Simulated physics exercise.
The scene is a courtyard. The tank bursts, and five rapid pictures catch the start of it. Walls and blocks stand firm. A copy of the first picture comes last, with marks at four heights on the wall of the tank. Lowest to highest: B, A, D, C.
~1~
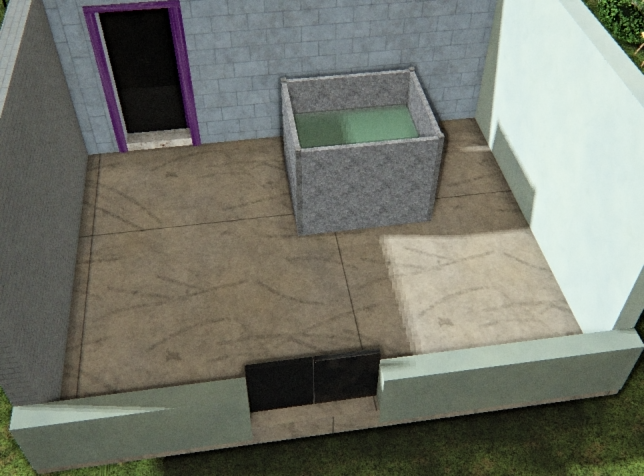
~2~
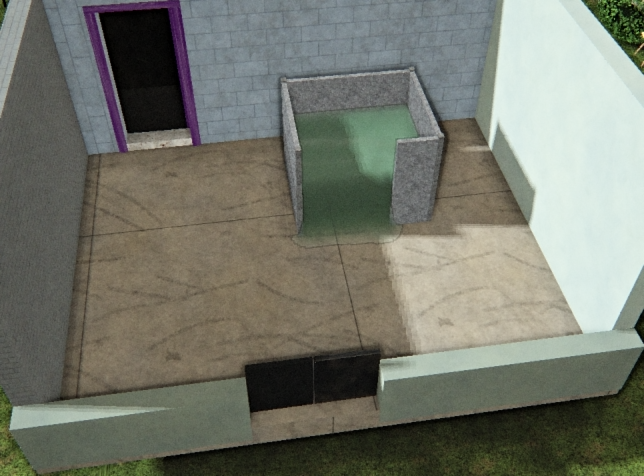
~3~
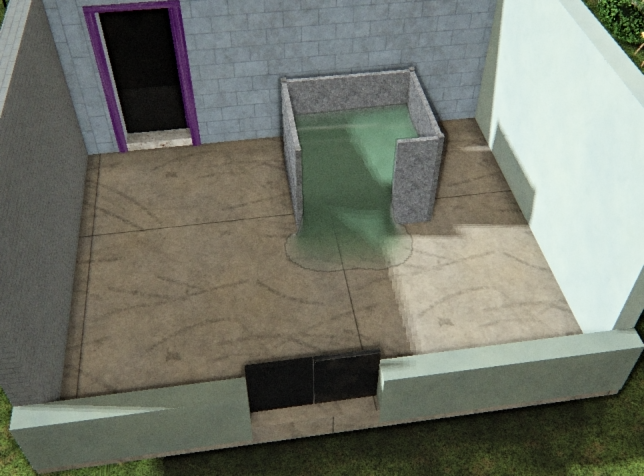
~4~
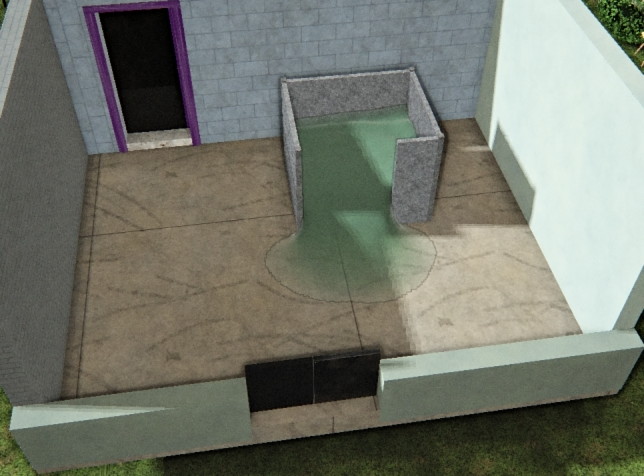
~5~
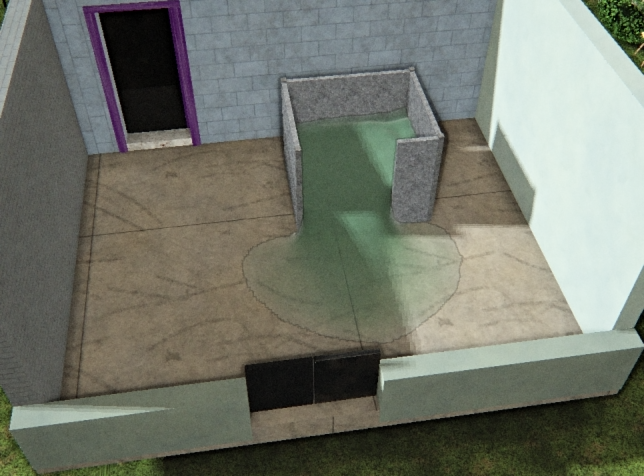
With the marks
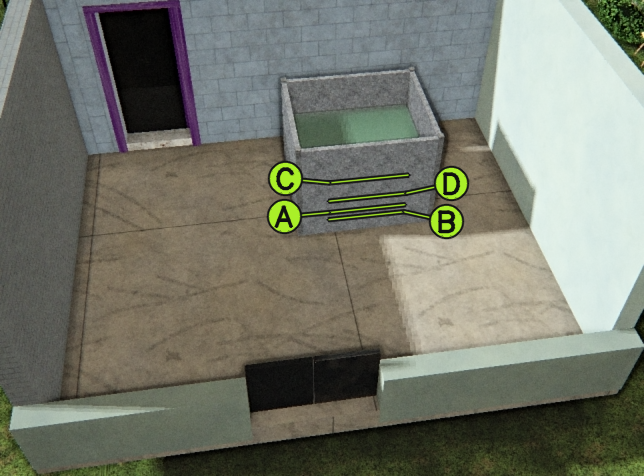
A walled courtyard with a brown paved floor is seen from above, the view staying still. A grey stone tank of green water stands against the pale blue block wall at the back, with a purple-framed dark doorway to its left and a low dark gate in the front wall. The tank's front opens, and the water pours through the gap, spreading forward in a widening rounded sheet.
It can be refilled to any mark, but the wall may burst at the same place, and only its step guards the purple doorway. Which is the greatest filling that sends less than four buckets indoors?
That is line C.
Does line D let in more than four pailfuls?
No, not at all.
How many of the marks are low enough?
All four.
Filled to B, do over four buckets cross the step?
No, that is safe.
On the marked copy, A at (367, 208); B at (366, 215); C at (369, 178); D at (367, 197); from the bottom up B, A, D, C.
With A, nothing gets over.
With B, nothing gets over.
With C, a bucket or two gets in.
With D, nothing gets over.
